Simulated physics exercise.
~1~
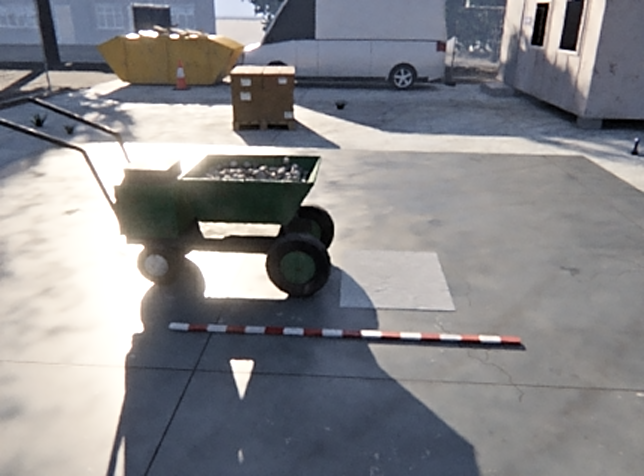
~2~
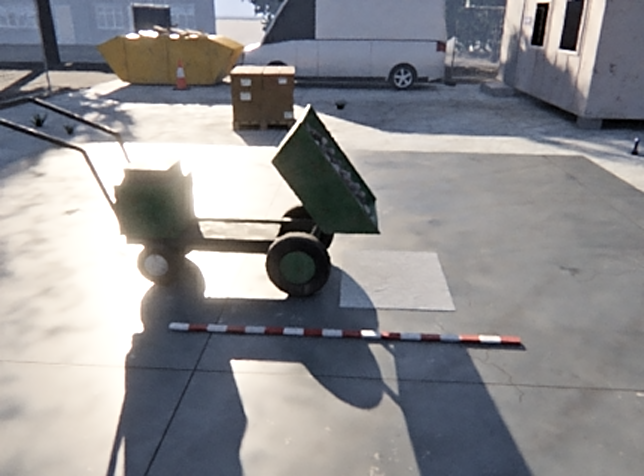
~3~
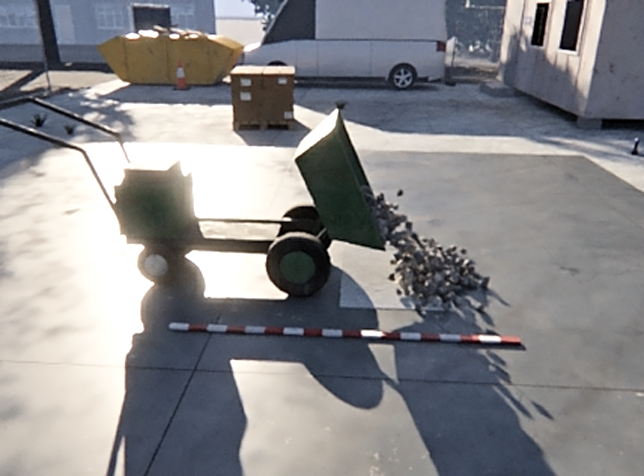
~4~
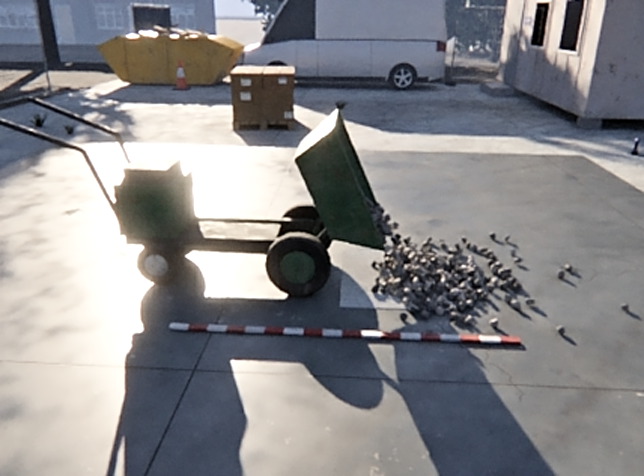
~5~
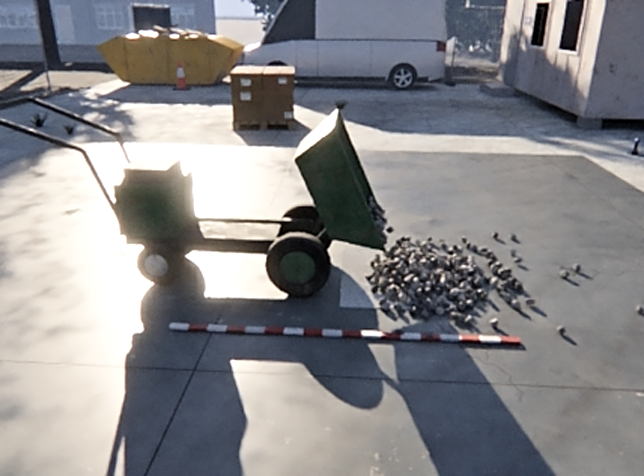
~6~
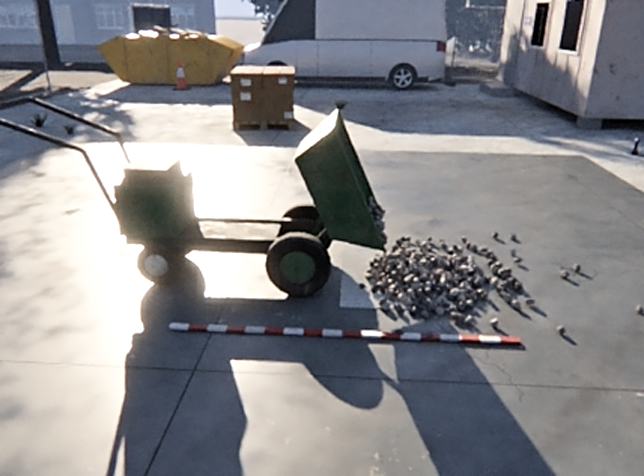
In a sunlit paved yard, a green wheeled barrow tips its stone-filled tray steeply to the right, and grey stones pour out, spreading into a low heap over a flat sheet and the surrounding ground, where they settle while the tray stays raised.
